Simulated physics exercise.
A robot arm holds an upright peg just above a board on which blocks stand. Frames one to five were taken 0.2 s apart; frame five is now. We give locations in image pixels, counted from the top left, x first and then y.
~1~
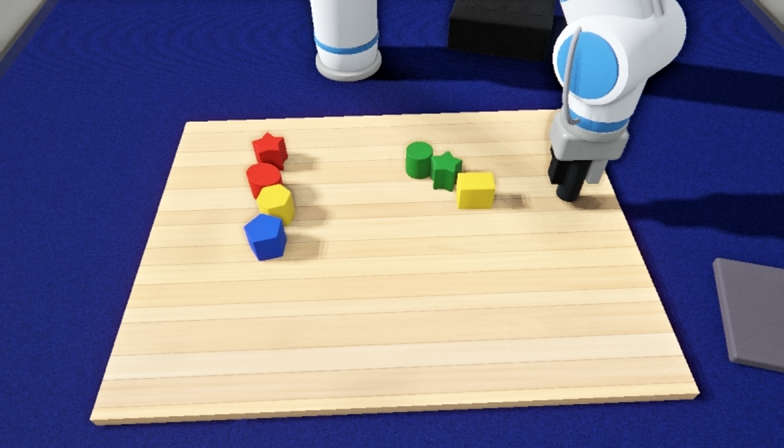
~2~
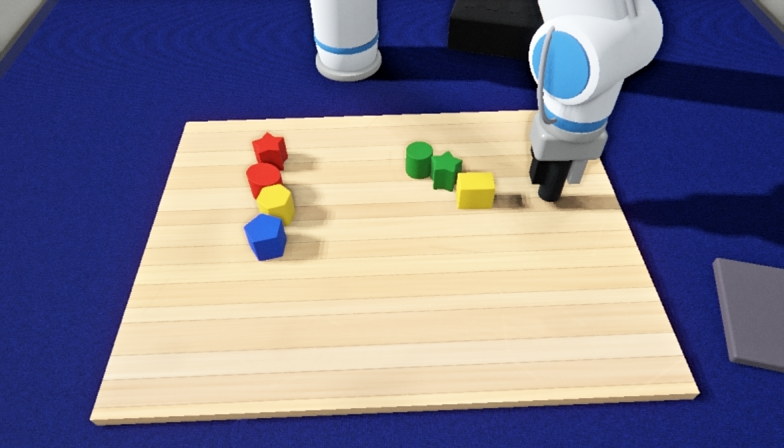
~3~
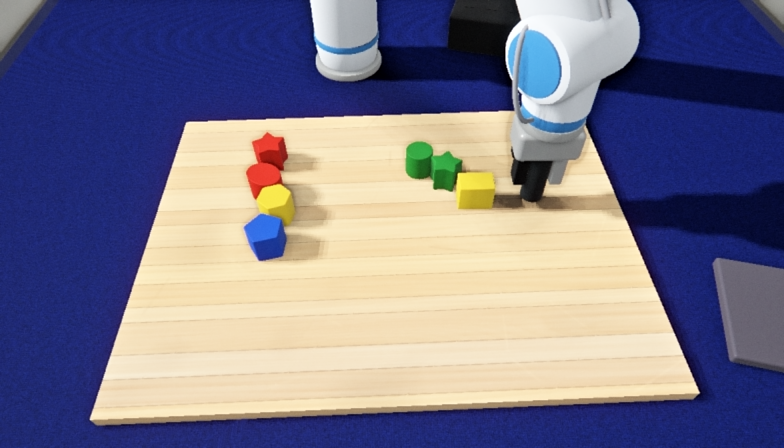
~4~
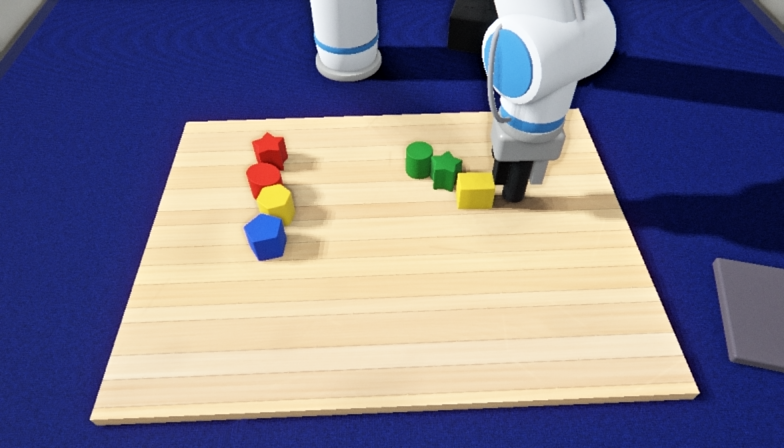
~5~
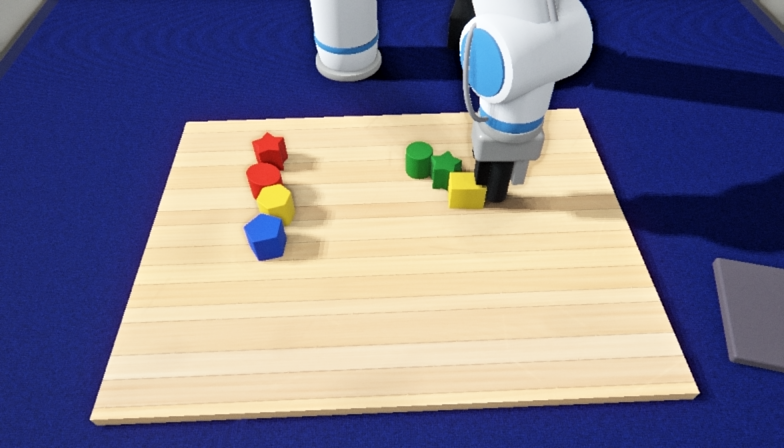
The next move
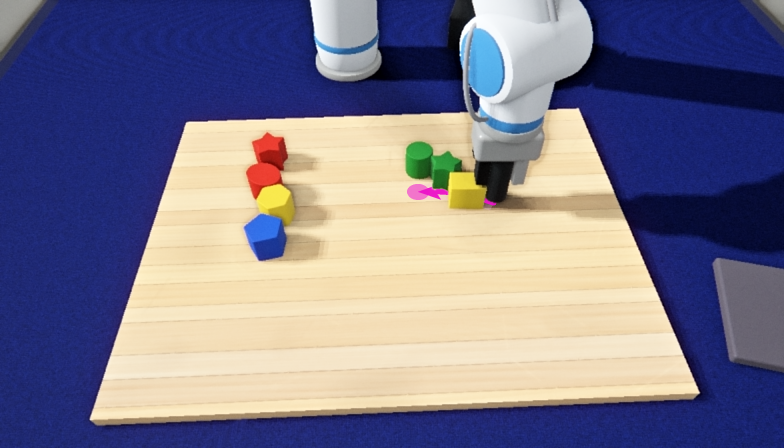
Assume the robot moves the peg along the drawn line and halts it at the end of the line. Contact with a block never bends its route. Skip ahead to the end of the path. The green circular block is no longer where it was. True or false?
Verdict: True.
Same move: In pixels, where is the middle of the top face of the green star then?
Its top centre is at about (431, 155).
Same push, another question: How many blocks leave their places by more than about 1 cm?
The answer is three or more blocks.
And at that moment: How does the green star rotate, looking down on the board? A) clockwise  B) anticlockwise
I'll go with A - clockwise.
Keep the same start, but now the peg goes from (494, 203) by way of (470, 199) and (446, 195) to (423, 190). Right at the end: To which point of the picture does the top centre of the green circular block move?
The point I'd pick in the picture is (412, 140).
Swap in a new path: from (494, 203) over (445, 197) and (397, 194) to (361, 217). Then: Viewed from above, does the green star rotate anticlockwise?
My answer is no.
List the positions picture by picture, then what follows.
Peg tip at (567, 194); block tops, green circular block at (420, 150); green star at (446, 161); yellow rectangle at (477, 180), in the first picture.
Peg at (549, 194); blocks unchanged, in the second picture.
Peg at (531, 195); blocks unchanged, in the third picture.
Peg at (513, 195); blocks unchanged, in the fourth picture.
Peg at (495, 195); green circular block at (420, 150); green star at (446, 161); yellow rectangle at (468, 180), in the fifth picture.
Path on the board, from (494, 203) over (469, 195) and (444, 192) to (418, 192).
What follows on the original path. One third of the way, peg at (469, 188); yellow rectangle at (444, 182), turned 15° anticlockwise.
Two thirds of the way, peg at (444, 184); green circular block at (416, 146); green star at (437, 156), turned 40° clockwise; yellow rectangle at (425, 186), turned 50° anticlockwise.
At the end, peg at (418, 184); green circular block at (411, 141); green star at (431, 155), turned 70° clockwise; yellow rectangle at (411, 191), turned 80° anticlockwise.
